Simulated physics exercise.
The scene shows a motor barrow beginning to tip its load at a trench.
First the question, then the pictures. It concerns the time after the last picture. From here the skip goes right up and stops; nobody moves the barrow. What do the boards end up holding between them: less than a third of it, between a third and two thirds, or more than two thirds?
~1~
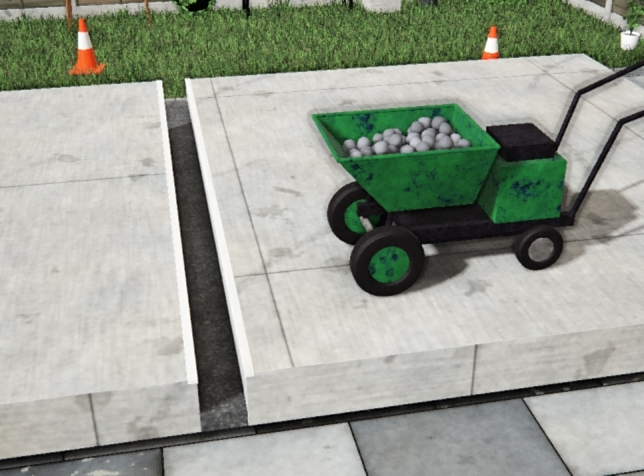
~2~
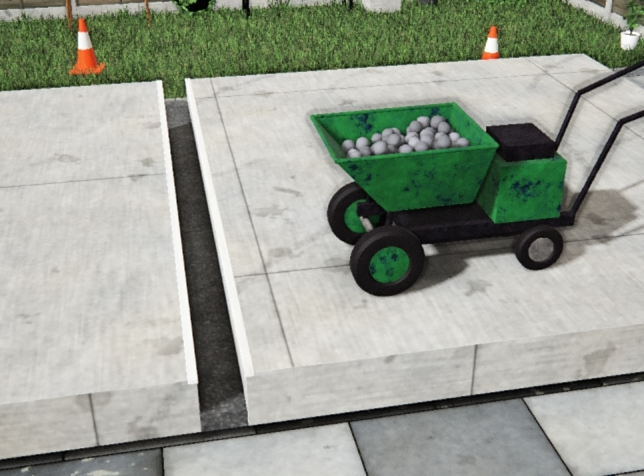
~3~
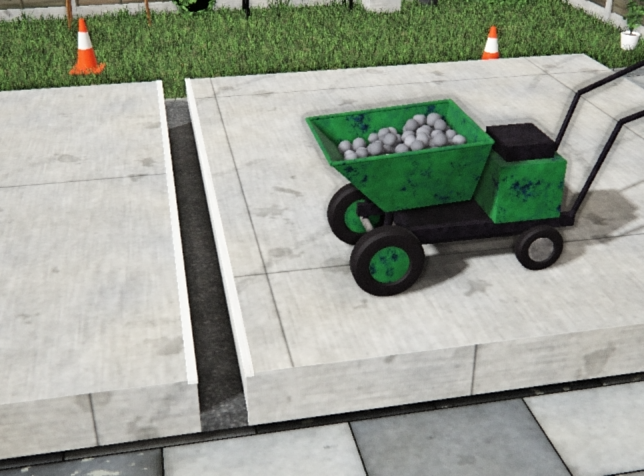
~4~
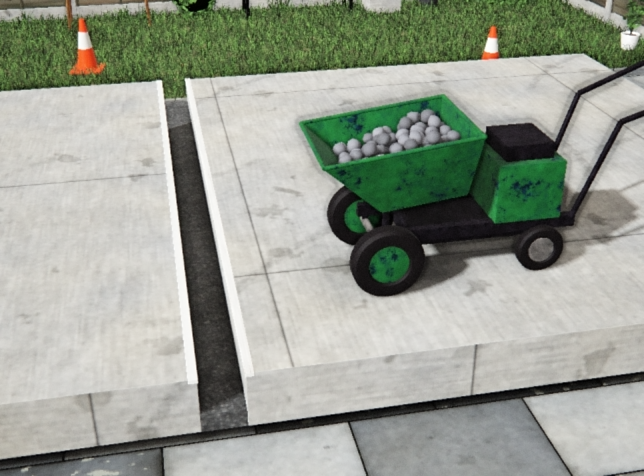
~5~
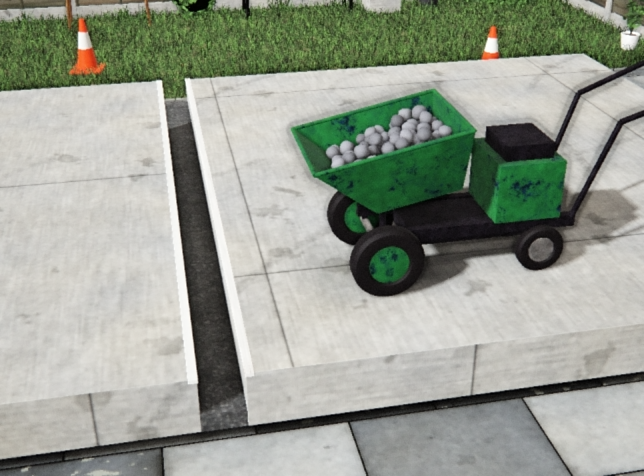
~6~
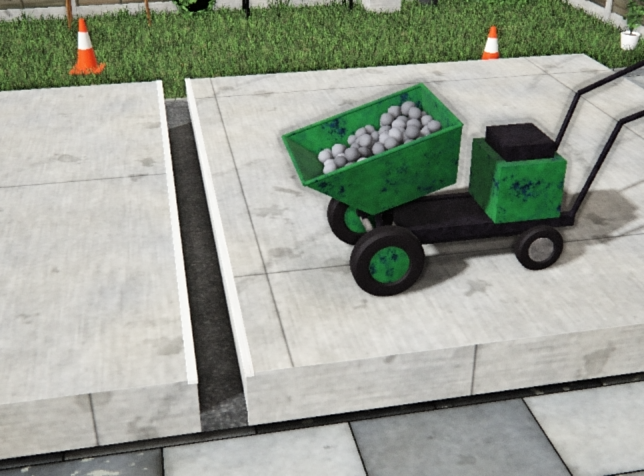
It will put a third to two thirds into the trench.
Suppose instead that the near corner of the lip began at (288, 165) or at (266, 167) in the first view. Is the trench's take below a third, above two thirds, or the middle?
One to two thirds, then under a third.
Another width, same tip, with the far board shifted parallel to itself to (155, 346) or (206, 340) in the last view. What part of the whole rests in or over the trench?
60 %, 40 %.
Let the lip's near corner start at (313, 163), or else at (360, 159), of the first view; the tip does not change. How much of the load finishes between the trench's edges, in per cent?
Well, you'd get roughly 70 per cent from the first place and roughly 30 per cent from the second.
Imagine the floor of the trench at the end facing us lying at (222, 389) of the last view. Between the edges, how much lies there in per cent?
I'd say around 40 in a hundred.
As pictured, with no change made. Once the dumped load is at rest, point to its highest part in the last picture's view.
Roughly (231, 260).
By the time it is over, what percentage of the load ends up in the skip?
30 per cent, roughly.
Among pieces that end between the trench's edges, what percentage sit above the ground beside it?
0 per cent or thereabouts.
Soon, skip tipped steeply; all in the skip.
A while on, skip tipped right over; most in the skip; a small part short of the trench; a small part in or heaped over the trench; a stray few falling.
Towards the end, skip tipped right over; about a third in the skip; about a quarter short of the trench; about half in or heaped over the trench; a stray few beyond it.
Finally, skip tipped right over; about a quarter in the skip; a small part short of the trench; about half in or heaped over the trench; a small part beyond it.
